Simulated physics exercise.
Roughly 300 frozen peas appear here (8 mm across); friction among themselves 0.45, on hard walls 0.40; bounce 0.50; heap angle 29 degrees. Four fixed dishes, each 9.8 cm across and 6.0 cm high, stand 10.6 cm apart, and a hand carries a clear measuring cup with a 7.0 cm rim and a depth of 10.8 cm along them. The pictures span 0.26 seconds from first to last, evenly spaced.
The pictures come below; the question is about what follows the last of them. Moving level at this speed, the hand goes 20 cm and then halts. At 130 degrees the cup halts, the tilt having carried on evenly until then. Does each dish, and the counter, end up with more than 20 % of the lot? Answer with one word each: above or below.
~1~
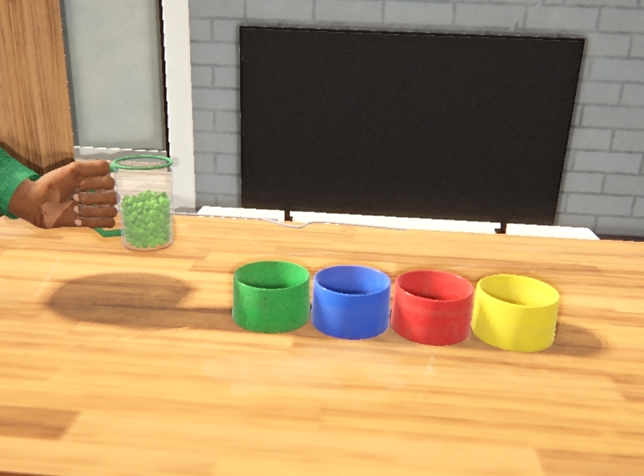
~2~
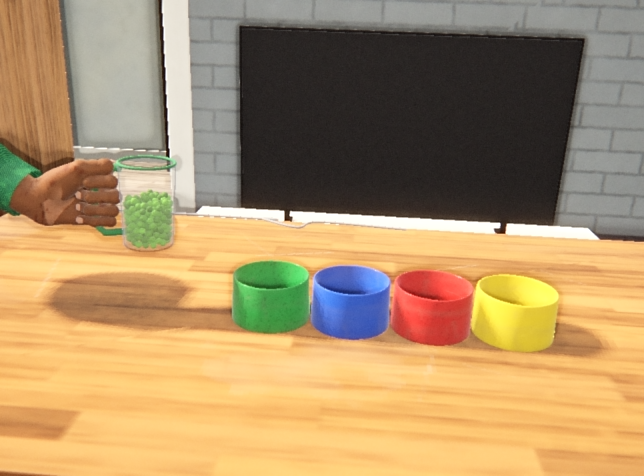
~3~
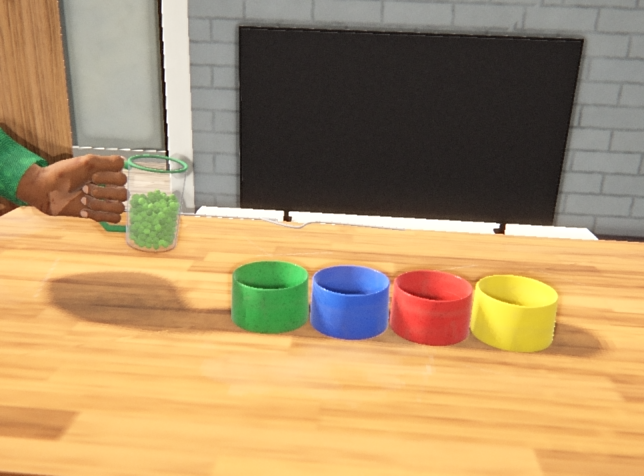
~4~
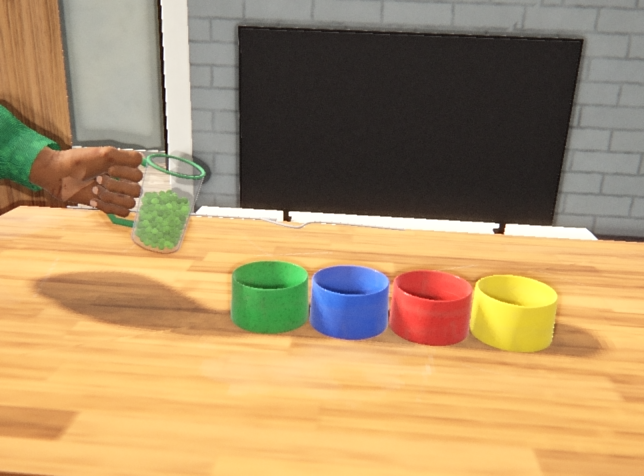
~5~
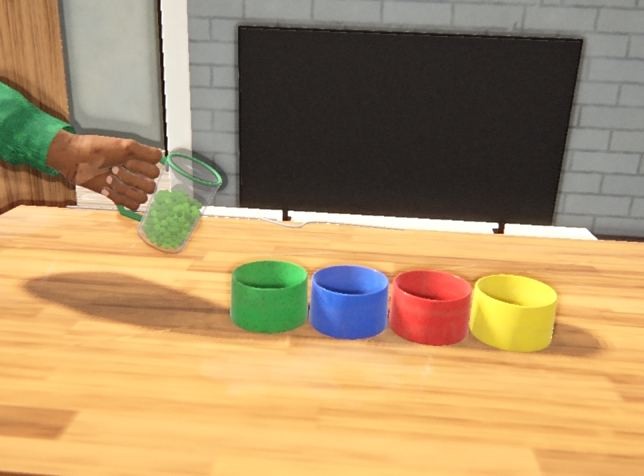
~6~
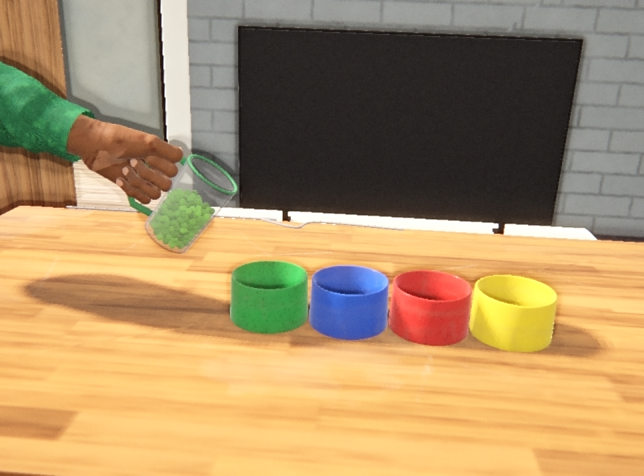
Red below, blue above, green below, yellow below, counter below.
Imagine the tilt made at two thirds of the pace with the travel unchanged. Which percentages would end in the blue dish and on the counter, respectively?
I'd say blue ends at 100 while the counter ends at 0.
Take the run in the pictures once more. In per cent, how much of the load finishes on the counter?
Estimate: Near 0 per cent.
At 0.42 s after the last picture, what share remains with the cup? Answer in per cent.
I reckon around 95 per cent.
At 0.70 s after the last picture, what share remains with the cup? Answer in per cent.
Estimate: Around 0 % of the load.
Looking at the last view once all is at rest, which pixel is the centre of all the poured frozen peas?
Centre at rest, approx.: (352, 306) px.
Then, 0.25 s after the last picture, tilt 84 degrees; cup holds 100 %.
Then, 0.42 s after the last picture, tilt 114 degrees; cup holds 95 %, blue 5 %.
Then, 0.70 s after the last picture, tilt 130 degrees; cup holds 0 %, blue 100 %.
In the end, red 0 %, blue 100 %, green 0 %, yellow 0 %, counter 0 %.
